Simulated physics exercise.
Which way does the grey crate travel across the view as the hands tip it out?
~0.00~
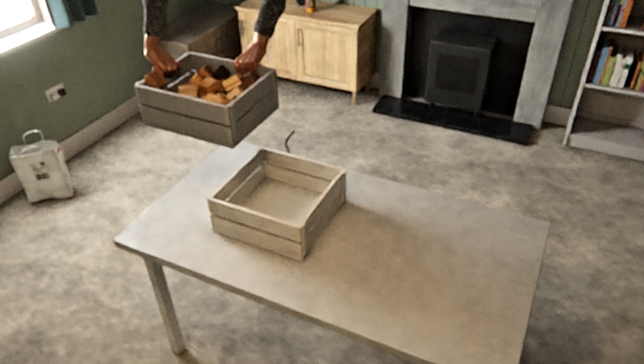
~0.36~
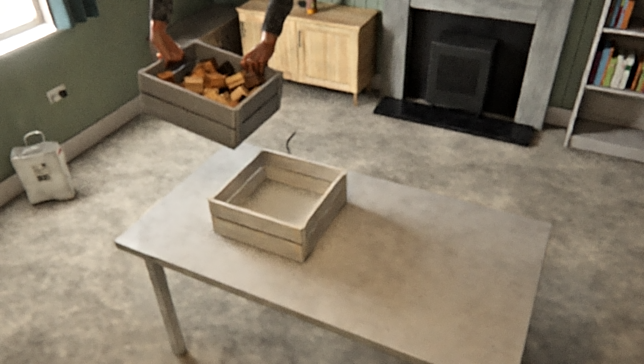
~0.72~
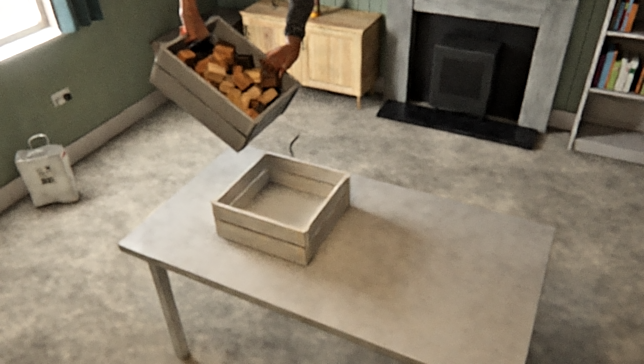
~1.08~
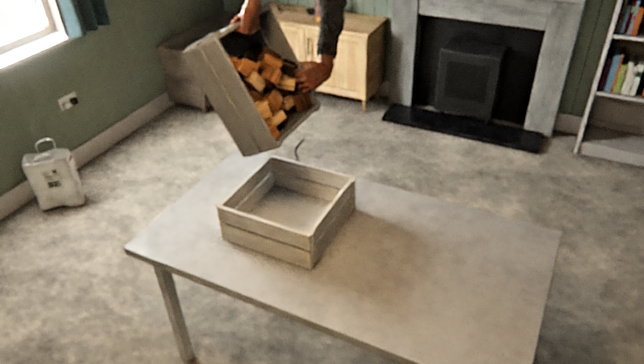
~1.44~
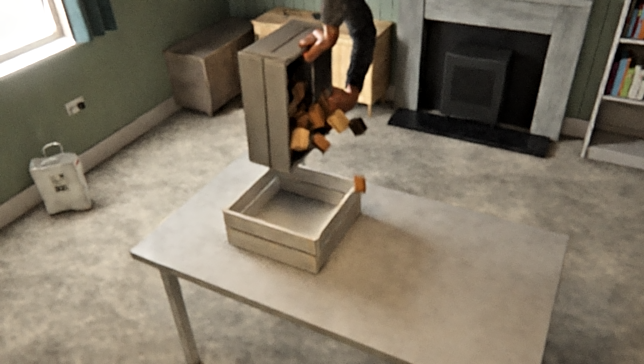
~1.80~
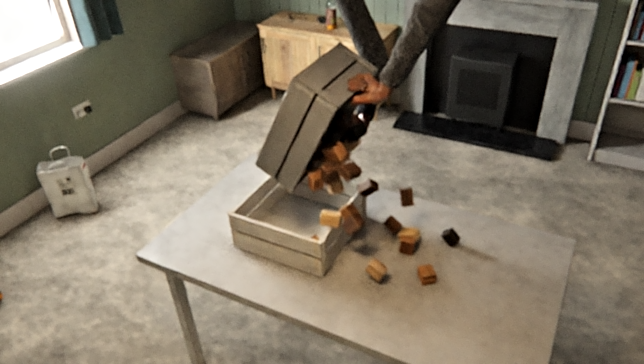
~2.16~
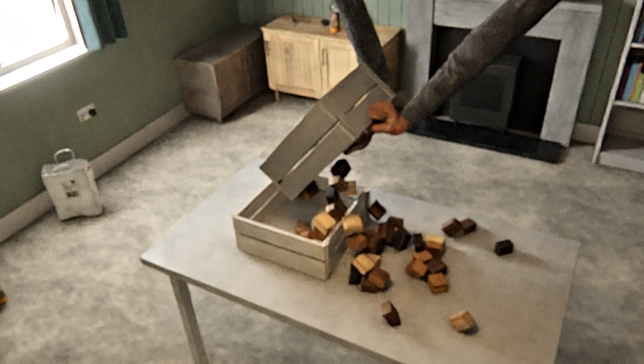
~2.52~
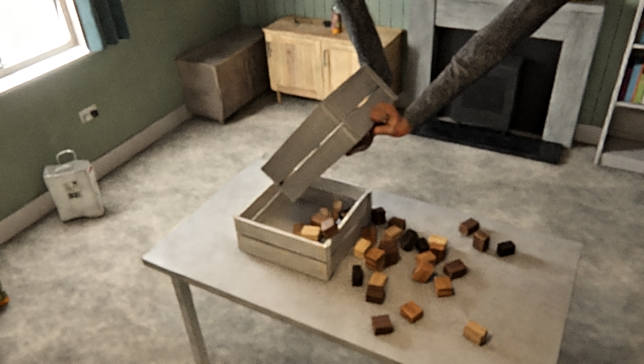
The grey crate moves to the right as it is tipped over the white box.
